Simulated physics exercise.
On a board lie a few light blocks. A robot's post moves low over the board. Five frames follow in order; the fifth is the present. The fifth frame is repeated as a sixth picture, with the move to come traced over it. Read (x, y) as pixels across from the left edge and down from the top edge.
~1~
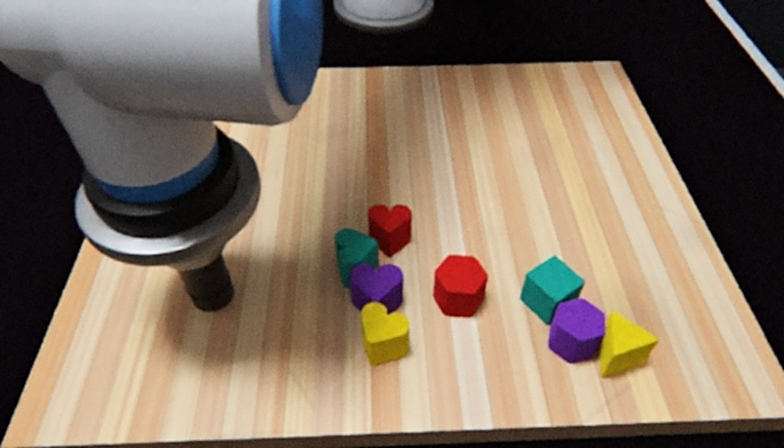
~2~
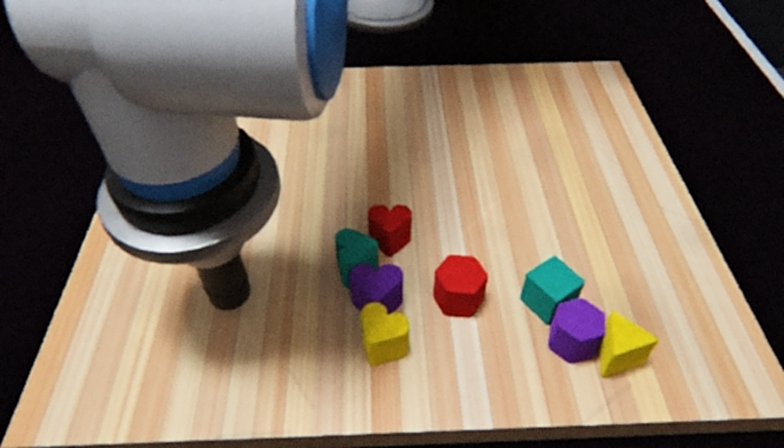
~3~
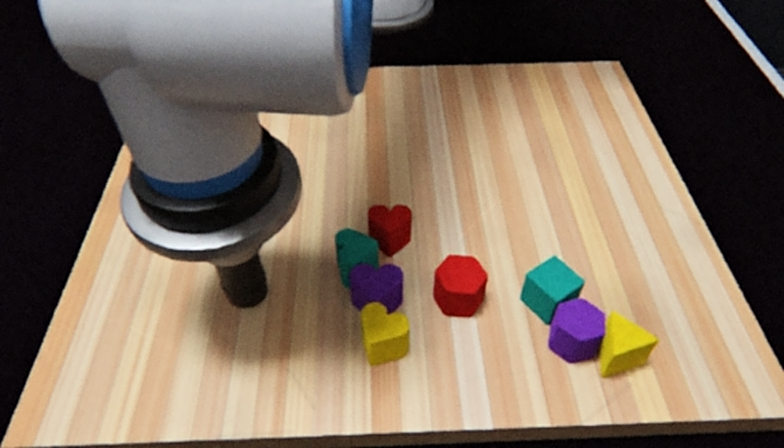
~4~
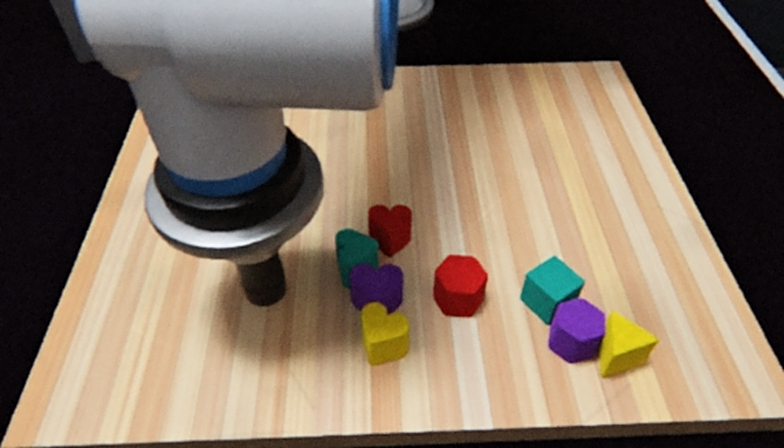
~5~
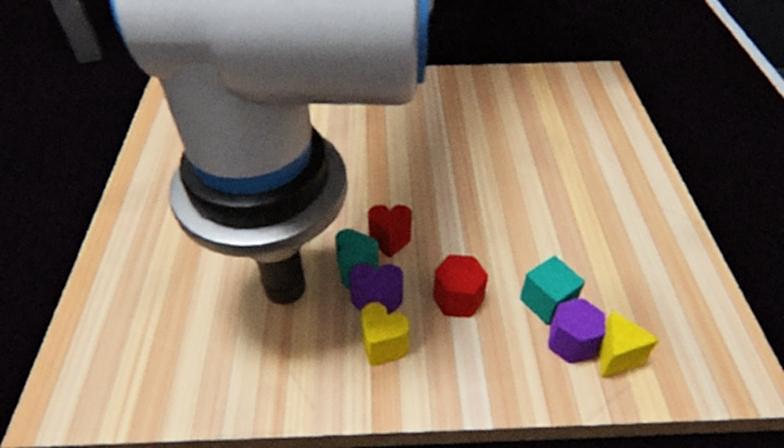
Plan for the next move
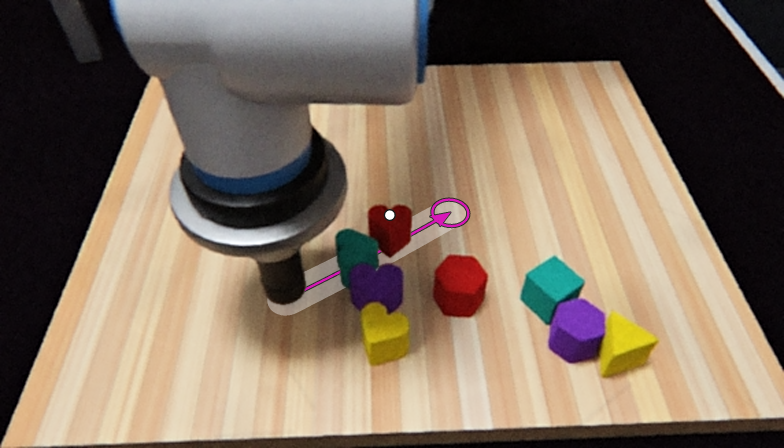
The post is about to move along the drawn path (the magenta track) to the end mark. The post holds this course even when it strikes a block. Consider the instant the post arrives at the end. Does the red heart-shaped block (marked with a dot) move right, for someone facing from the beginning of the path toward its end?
It seems not.
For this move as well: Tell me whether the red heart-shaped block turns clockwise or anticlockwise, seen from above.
It spins against the clock.
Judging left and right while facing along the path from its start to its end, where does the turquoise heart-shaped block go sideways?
Sideways, to the right.
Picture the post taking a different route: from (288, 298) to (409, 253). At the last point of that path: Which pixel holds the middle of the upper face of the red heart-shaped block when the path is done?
At roughly (418, 190).
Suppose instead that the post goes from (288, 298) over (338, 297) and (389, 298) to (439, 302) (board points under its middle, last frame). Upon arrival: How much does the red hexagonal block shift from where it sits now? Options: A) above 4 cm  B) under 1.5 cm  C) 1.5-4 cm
C (1.5-4 cm)
The drawn path runs from (288, 298) directly to (450, 213); the dot is on the red heart-shaped block.
On the path given first. One third of the way, post at (347, 258); turquoise heart-shaped block at (380, 235); red heart-shaped block at (394, 213), turned 20° anticlockwise.
Two thirds of the way, post at (402, 230); turquoise heart-shaped block at (436, 209); red heart-shaped block at (438, 184), turned 30° anticlockwise.
At the end, post at (451, 203); turquoise heart-shaped block at (482, 200), turned 50° clockwise; purple heart-shaped block not moved; red heart-shaped block at (464, 161), turned 70° anticlockwise.
